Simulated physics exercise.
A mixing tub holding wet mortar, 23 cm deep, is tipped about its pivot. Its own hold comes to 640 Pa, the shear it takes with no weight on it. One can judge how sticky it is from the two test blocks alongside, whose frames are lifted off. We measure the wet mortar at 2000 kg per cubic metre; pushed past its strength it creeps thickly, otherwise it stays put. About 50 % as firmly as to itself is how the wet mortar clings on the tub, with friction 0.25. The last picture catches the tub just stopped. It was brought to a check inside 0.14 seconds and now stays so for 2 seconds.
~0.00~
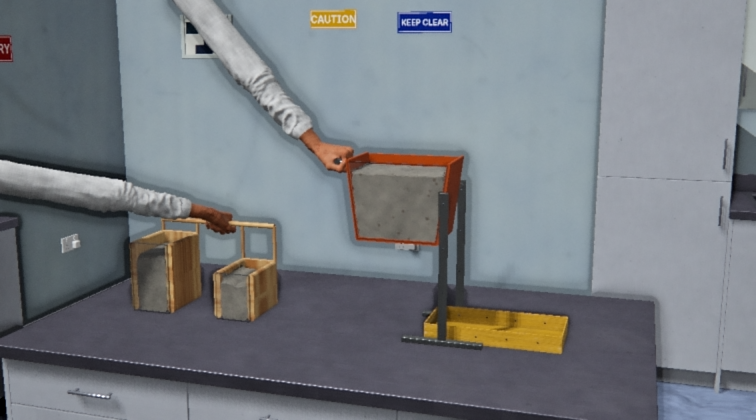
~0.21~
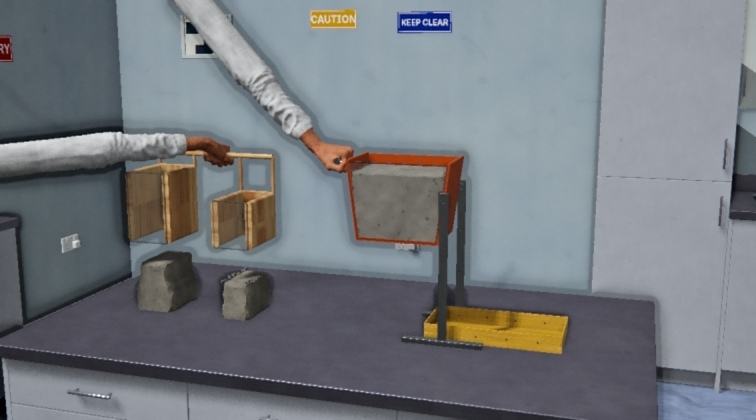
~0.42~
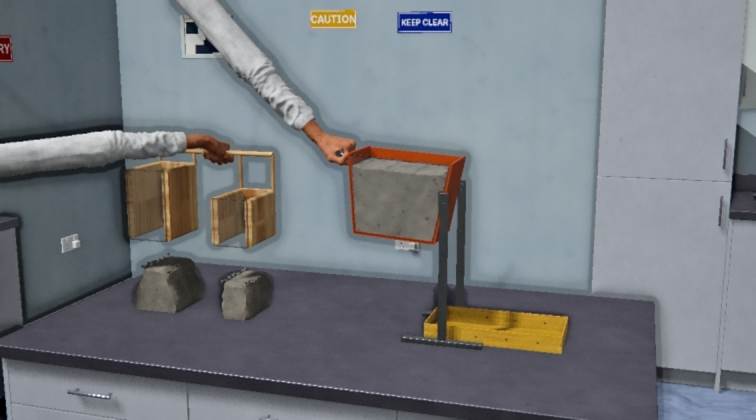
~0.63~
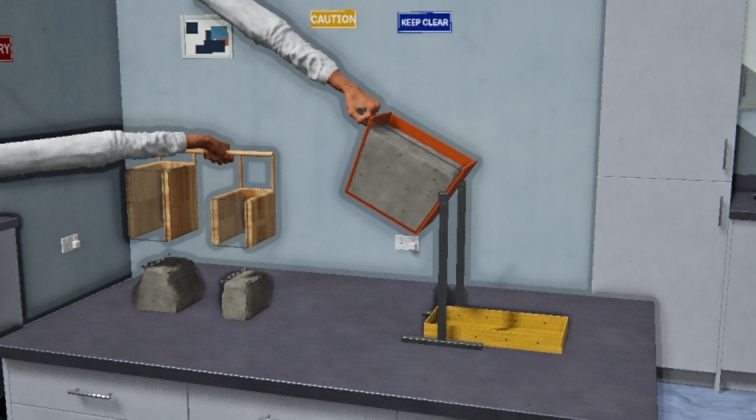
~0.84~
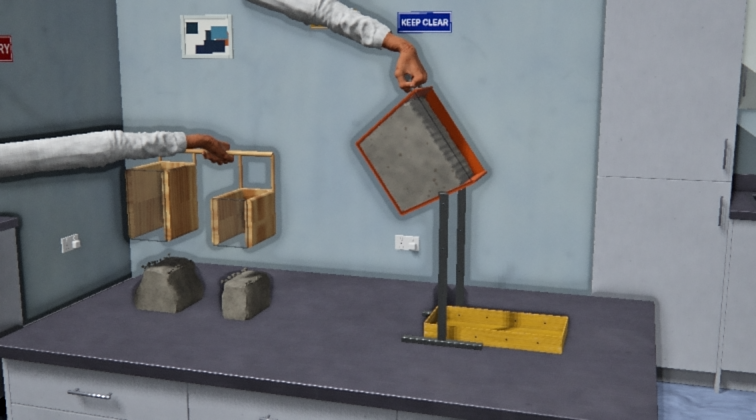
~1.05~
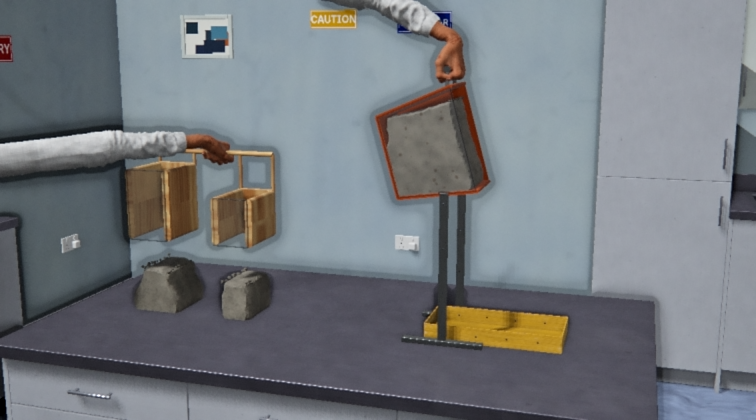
The video shows one gloved-free hand lifting wooden moulds off two grey blocks, which slump slightly on the counter, while another hand raises the handle side of an orange tub of grey mortar, tilting it steeply clockwise above a yellow tray.
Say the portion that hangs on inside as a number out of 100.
Expect roughly 66 %.
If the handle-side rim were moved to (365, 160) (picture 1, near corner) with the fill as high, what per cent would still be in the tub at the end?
I'd say around 100 percent would remain in the tub at the end.
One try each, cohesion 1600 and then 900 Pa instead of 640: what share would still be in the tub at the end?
Going in order, it's 100 % and then 100 %.
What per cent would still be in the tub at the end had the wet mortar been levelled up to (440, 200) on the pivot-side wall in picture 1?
Around 100 per cent.
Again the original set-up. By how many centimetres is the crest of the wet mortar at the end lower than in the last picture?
9 cm.
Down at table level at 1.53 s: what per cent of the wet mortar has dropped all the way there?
About 0 %.
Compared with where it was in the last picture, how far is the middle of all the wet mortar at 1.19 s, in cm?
The shift is near 3 cm.
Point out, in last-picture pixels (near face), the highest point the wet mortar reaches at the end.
Around (421, 134).
After 1.19 s, the tub is at 75 degrees and holds 94 %.
After 1.36 s, the tub is at 75 degrees and holds 78 %.
After 1.53 s, the tub is at 75 degrees and holds 69 %.
After 1.70 s, the tub is at 75 degrees and holds 67 %.
After 3.05 s, the tub is at 75 degrees and holds 66 %.
